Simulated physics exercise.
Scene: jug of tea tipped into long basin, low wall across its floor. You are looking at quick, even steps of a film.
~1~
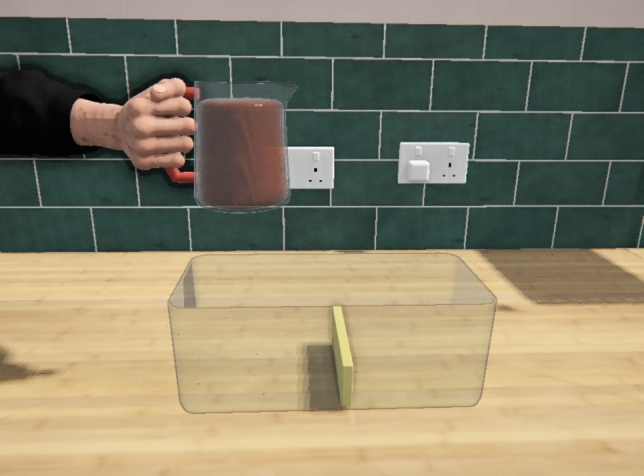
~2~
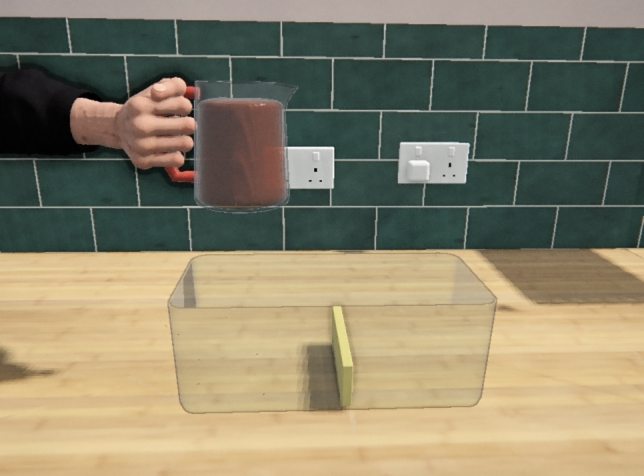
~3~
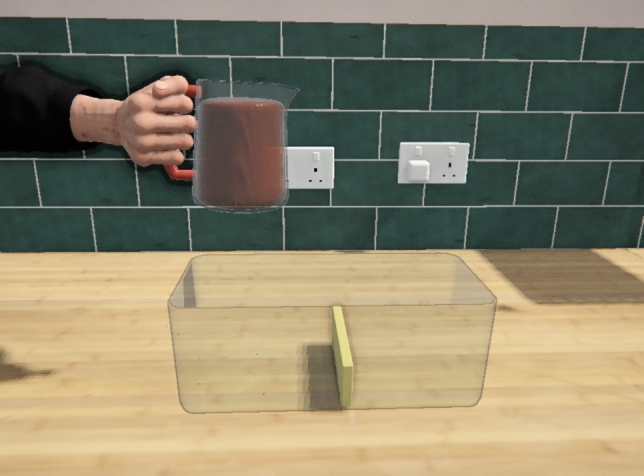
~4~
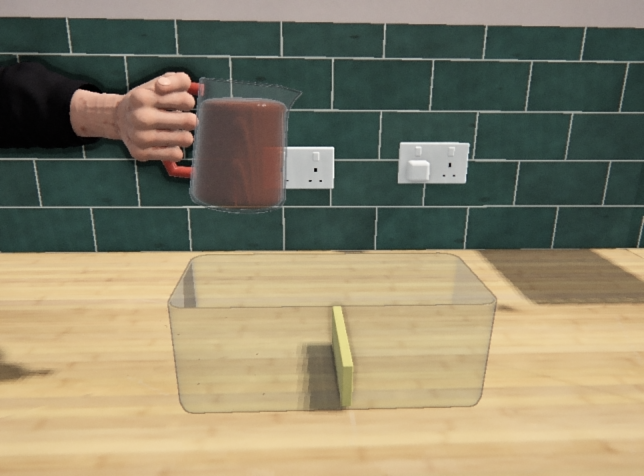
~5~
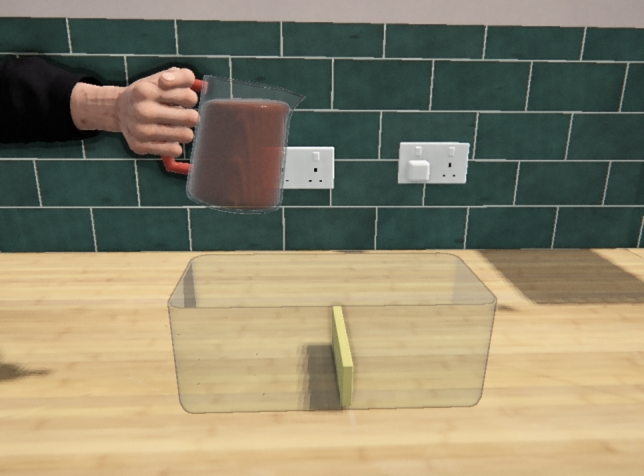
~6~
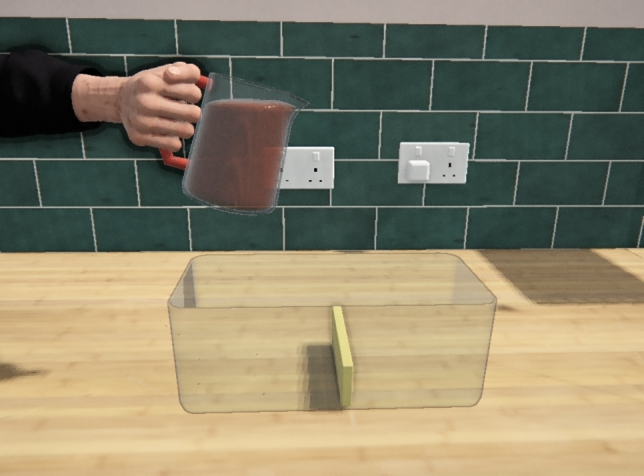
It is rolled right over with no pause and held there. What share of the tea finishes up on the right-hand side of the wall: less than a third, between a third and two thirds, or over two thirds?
The share right of the wall is left bigger than two thirds.
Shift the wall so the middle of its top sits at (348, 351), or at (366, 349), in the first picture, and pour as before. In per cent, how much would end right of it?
First some 80, then 60 per cent.
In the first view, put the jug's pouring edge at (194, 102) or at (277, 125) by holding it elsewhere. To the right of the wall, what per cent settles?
It comes to 5 % the first time and 55 % the second.
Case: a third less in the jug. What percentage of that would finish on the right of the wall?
Best guess: Around 85 %.
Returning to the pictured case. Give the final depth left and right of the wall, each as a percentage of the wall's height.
Left side: Approx. 0 %; right side: Approx. 60 %.
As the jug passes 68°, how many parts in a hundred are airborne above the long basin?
Some 10 per cent, I'd say.
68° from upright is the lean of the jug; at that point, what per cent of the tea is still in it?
I'd put it near 85 %.
A moment on, the jug is tipped part way and 84 per cent is still to pour, 0 is left of the wall and 3 right of it.
Next, the jug is tipped right over and 33 per cent is still to pour, 0 is left of the wall and 45 right of it.
Then the jug is tipped right over and 3 per cent is still to pour, 5 is left of the wall and 87 right of it.
Later the jug is tipped right over and 0 per cent is still to pour, 8 is left of the wall and 92 right of it.
At rest 8 per cent lies left of the wall, 92 right of it and 1 outside.
